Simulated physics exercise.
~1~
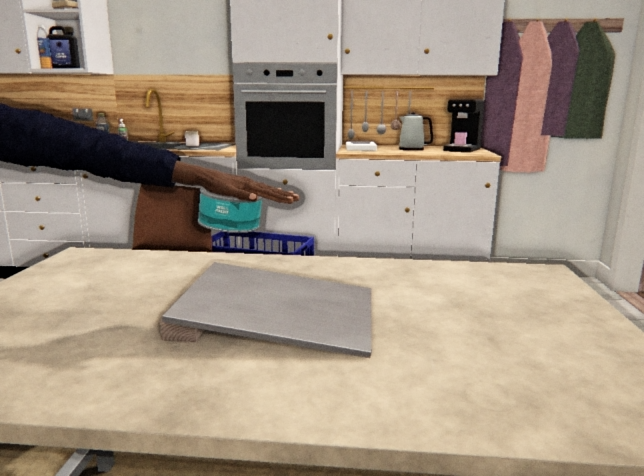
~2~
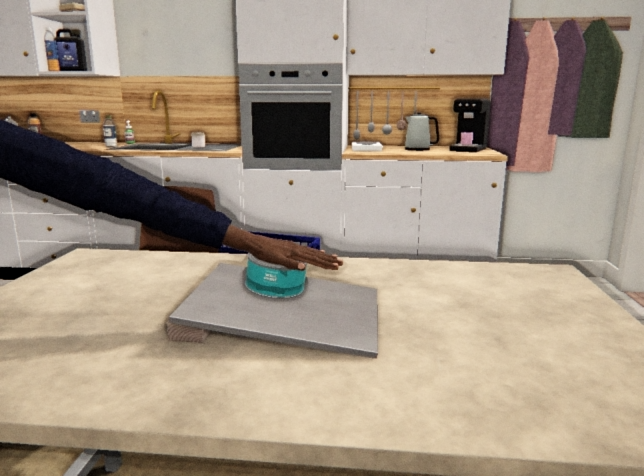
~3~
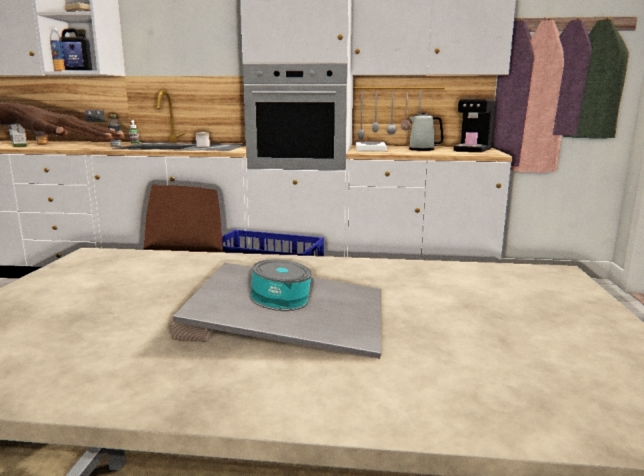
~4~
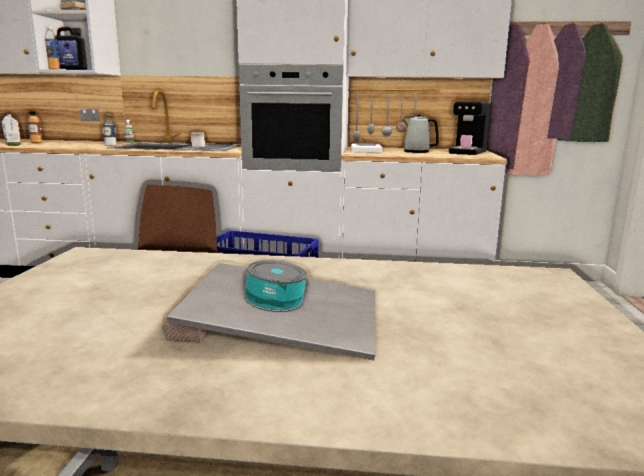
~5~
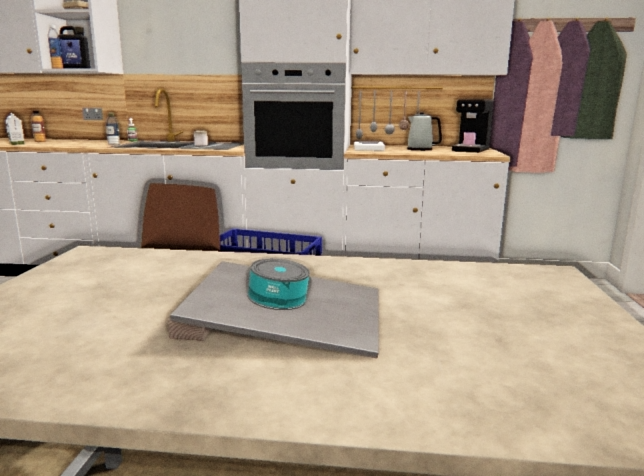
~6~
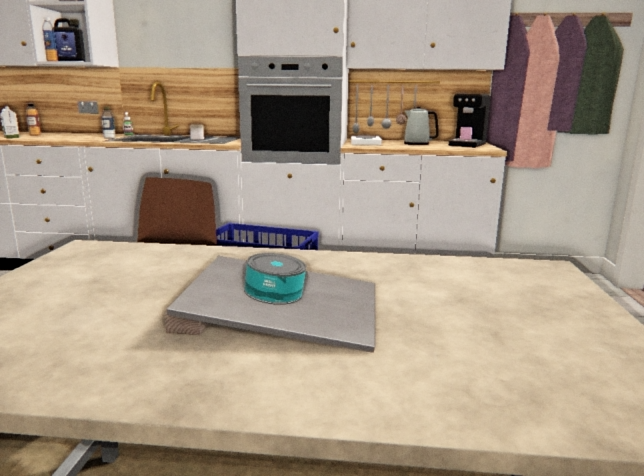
A turquoise tub was lowered by a hand onto a tilted grey board on a kitchen table, and after the hand let go and drew back to the left, the tub stayed put on the slope without sliding.
